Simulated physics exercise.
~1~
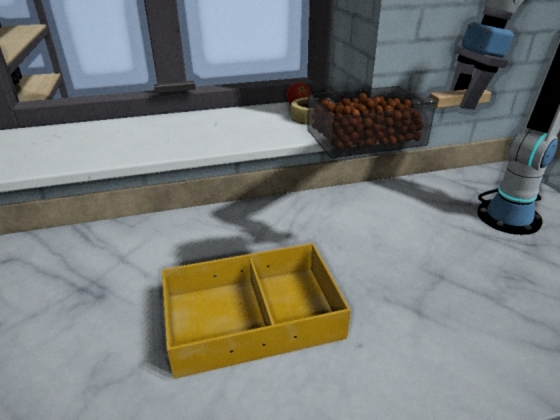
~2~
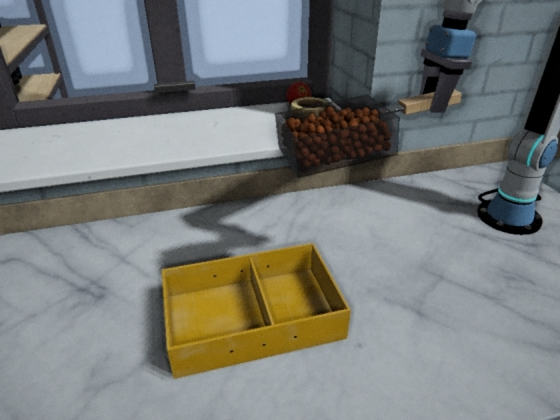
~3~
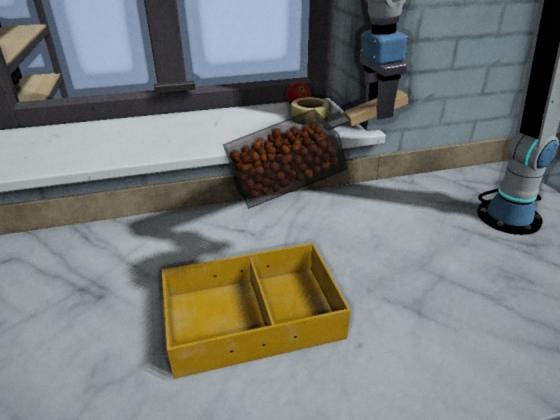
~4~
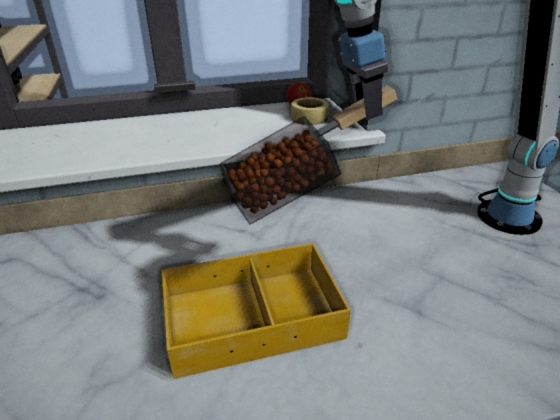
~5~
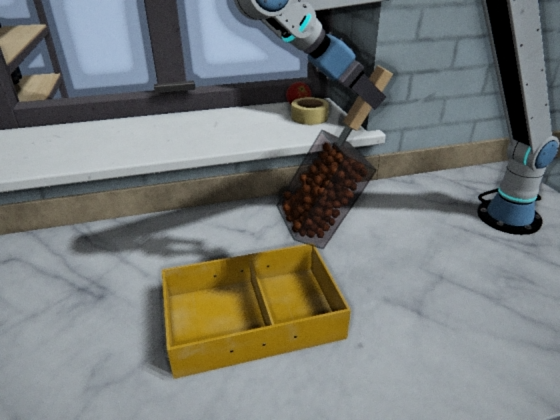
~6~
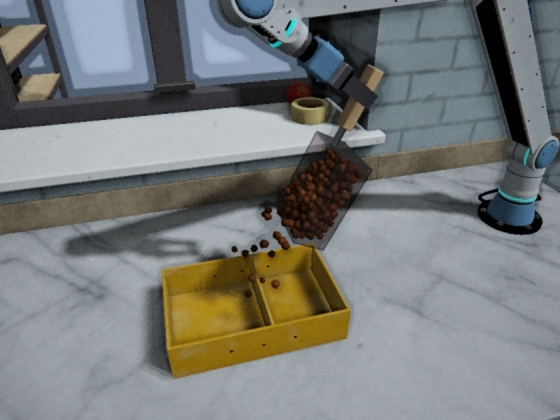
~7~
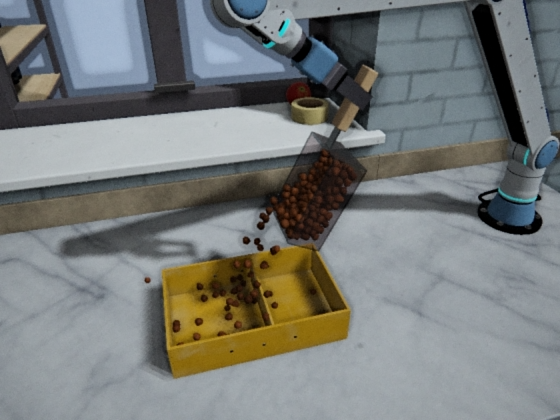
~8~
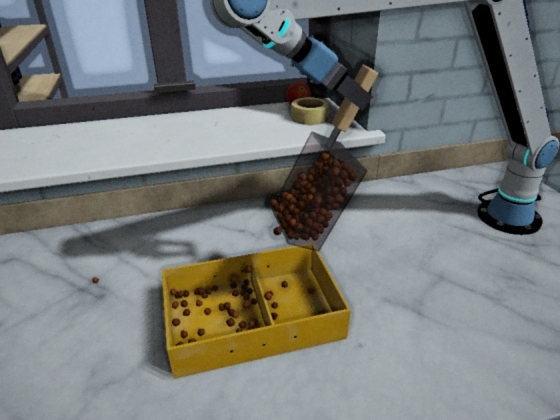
On a marble countertop beside a window ledge and a pale brick wall, a robot arm holds a clear box heaped with hazelnuts, while a yellow crate with two compartments sits in front. The arm carries the box left and begins to tip it. It then swings back slightly to the right and tilts the box steeply over the crate. Hazelnuts spill over the lower edge, scattering mostly into the left compartment, and one bounces out onto the counter. The flow stops with most nuts still in the tilted box and only a few in the right compartment.
